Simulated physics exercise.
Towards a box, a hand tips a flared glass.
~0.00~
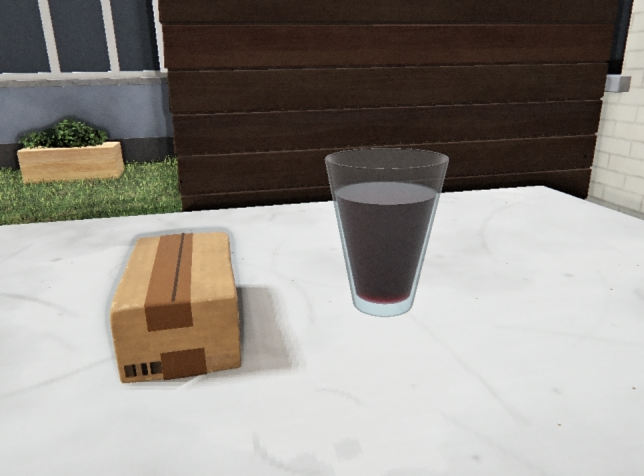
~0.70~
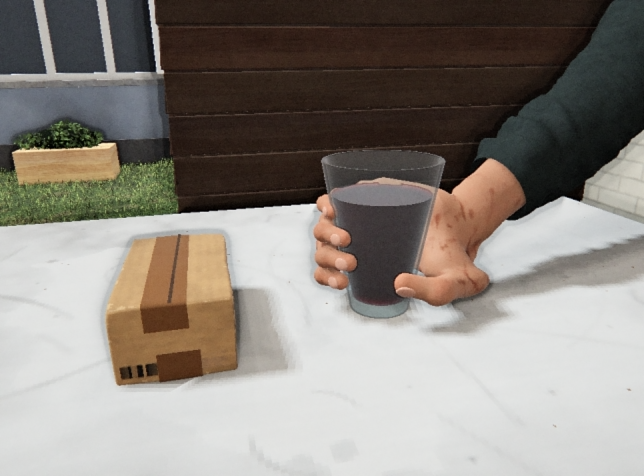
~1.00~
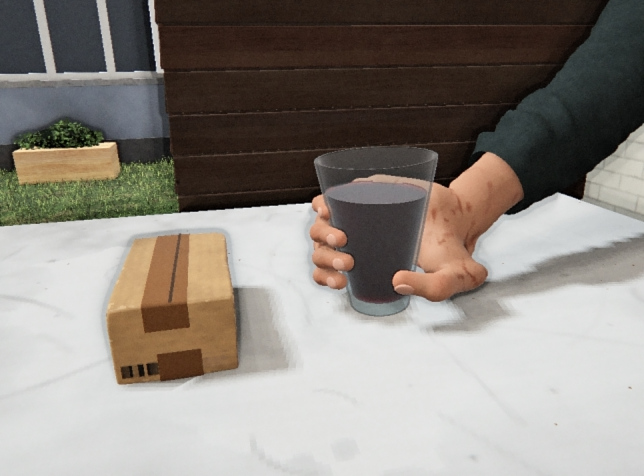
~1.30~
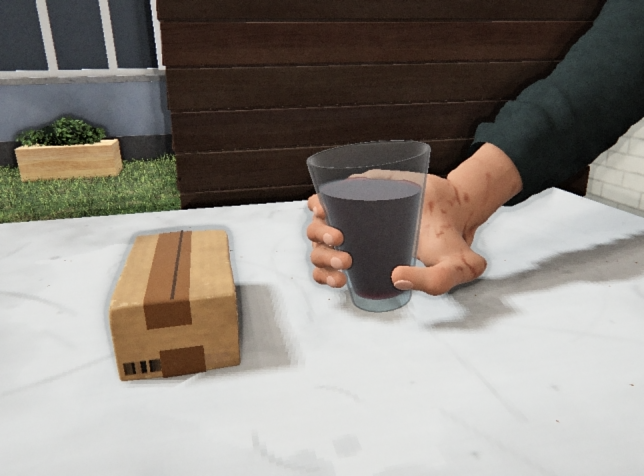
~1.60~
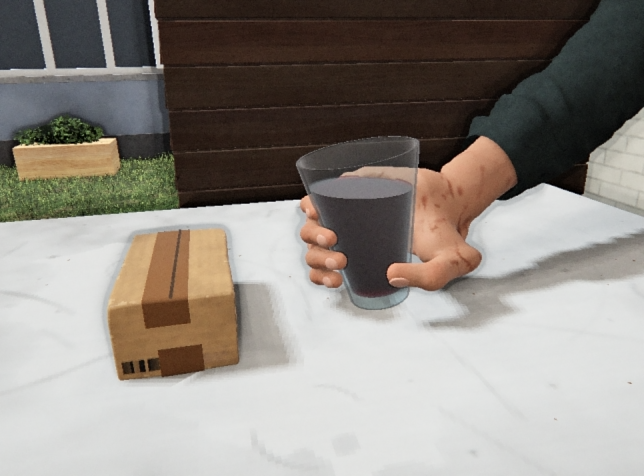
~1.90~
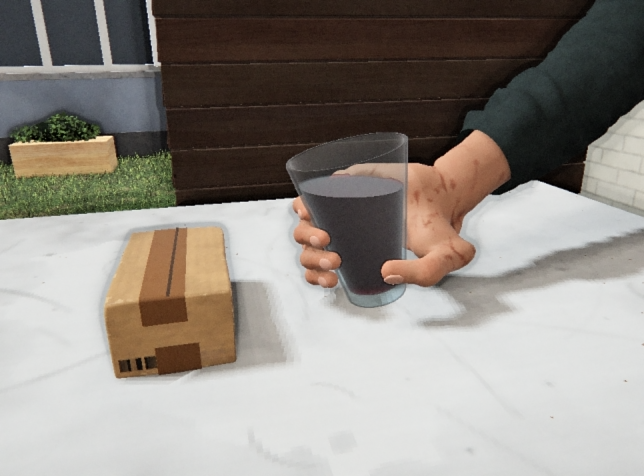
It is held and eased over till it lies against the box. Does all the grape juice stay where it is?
No - it's going to leak over the lip, I reckon.
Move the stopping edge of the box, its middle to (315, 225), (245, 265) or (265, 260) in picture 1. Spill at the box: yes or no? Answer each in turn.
First try contents stay put, second contents get out, third contents get out.
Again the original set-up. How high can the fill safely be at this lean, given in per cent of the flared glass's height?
My estimate is roughly 60 percent.
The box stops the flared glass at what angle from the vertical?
About 50 degrees.
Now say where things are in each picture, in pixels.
It stands upright; flared glass (385, 228) about three quarters full, in the first frame.
A hand takes hold; flared glass about three quarters full, surface at (382, 194); box (179, 297), in the second frame.
It is leaning; flared glass (377, 227) about three quarters full, in the third frame.
Tipping on its foot; flared glass about three quarters full, surface at (371, 188); box (182, 293), in the fourth frame.
The top moves towards the box; flared glass (367, 221) about three quarters full, in the fifth frame.
On the way over; flared glass about three quarters full, surface at (354, 185); box (177, 290), in the sixth frame.
After 2.5 s, the flared glass leans by about 30°; all is still inside.
After 3.1 s, the flared glass leans by about 45°; a puddle lies under it; about three quarters of the grape juice is inside.
After 4.5 s, the flared glass leans by about 50°, against the box; a puddle lies under it; about two thirds of the grape juice is inside.
